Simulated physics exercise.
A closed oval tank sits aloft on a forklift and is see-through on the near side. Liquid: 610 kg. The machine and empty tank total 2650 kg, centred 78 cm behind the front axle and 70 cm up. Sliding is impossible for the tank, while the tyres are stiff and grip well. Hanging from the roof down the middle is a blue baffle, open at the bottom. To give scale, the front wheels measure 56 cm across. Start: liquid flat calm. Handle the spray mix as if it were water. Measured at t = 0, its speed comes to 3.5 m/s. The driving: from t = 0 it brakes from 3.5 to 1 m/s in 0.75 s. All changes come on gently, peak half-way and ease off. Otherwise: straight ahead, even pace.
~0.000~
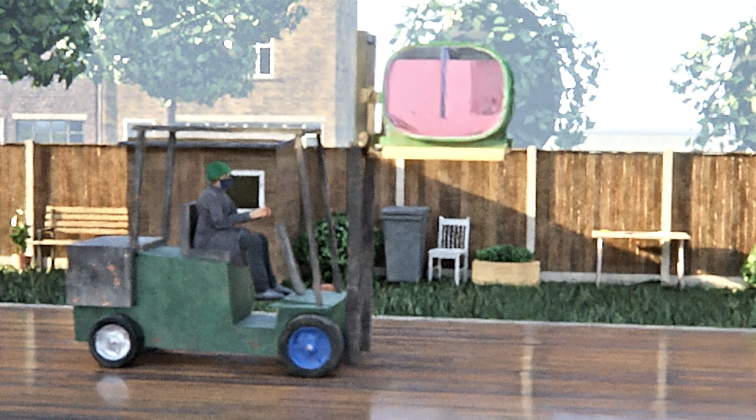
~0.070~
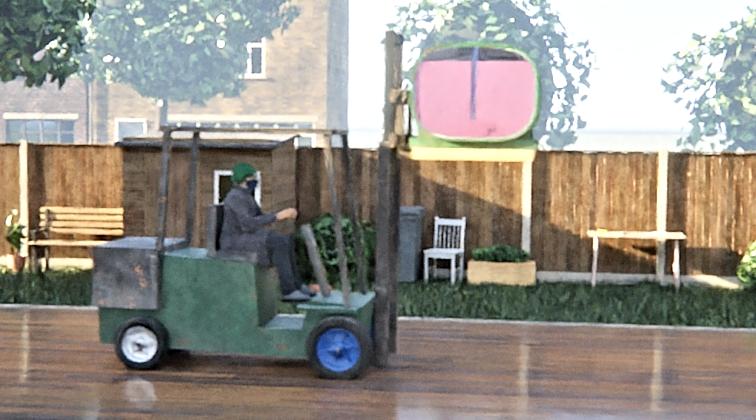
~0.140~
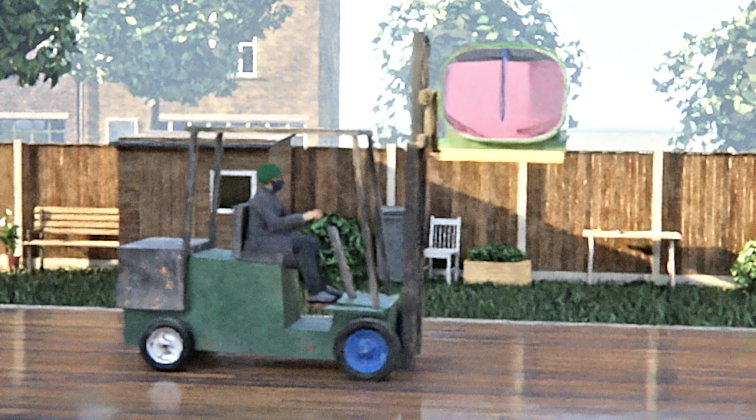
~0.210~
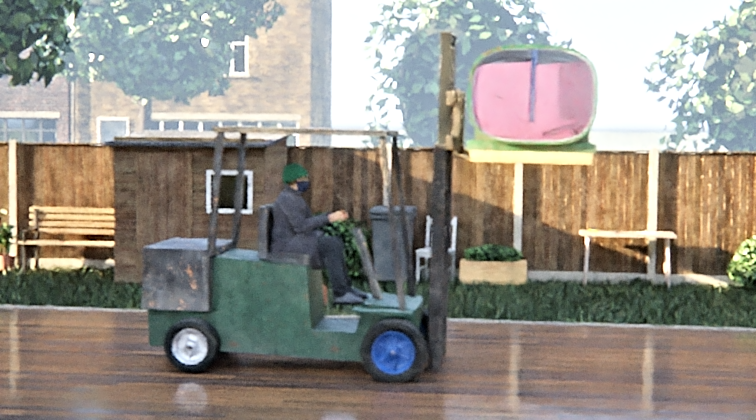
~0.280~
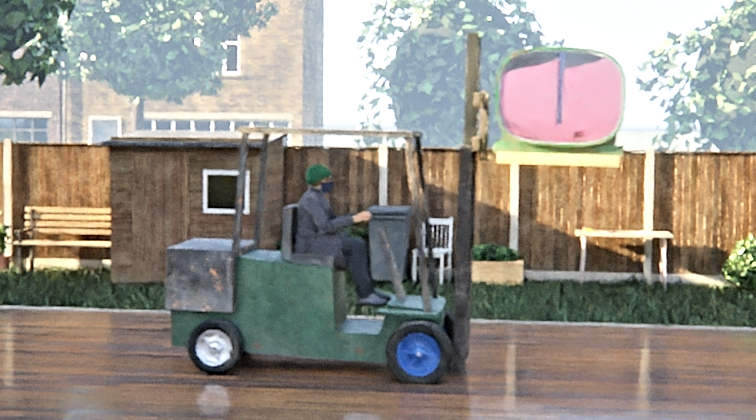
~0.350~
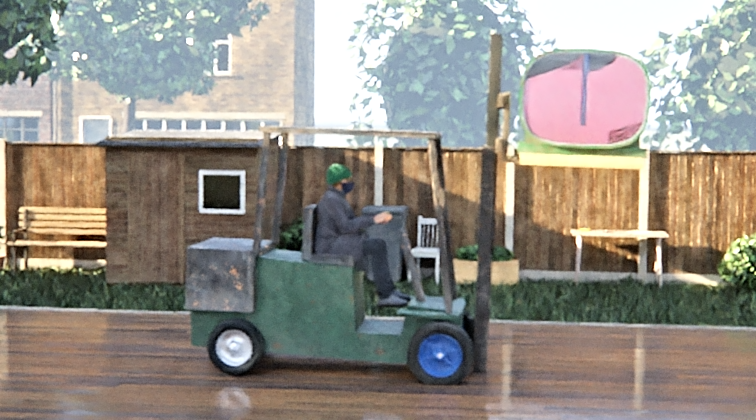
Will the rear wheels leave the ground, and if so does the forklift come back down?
By the end it has tilted up and returned.
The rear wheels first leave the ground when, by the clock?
Roughly 0.40 s.
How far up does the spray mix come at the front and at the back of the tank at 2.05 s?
Front: 66 cm; back: 62 cm.
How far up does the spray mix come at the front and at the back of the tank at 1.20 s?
Around 68 cm toward the front, with 52 cm behind.
By 0.40 s the lean is 1° nose down, the rear 3 cm in the air; the liquid stands 51 cm at the back and 68 cm at the front.
By 0.90 s the lean is 6° nose down, the rear 16 cm in the air; the liquid stands 56 cm at the back and 67 cm at the front.
By 1.20 s the lean is 3° nose down, the rear 10 cm in the air; the liquid stands 53 cm at the back and 68 cm at the front.
By 2.05 s the lean is 0°, wheels down; the liquid stands 62 cm at the back and 67 cm at the front.
By 3.73 s all wheels are down again; the highest lift was 16 cm and the largest lean 6°.
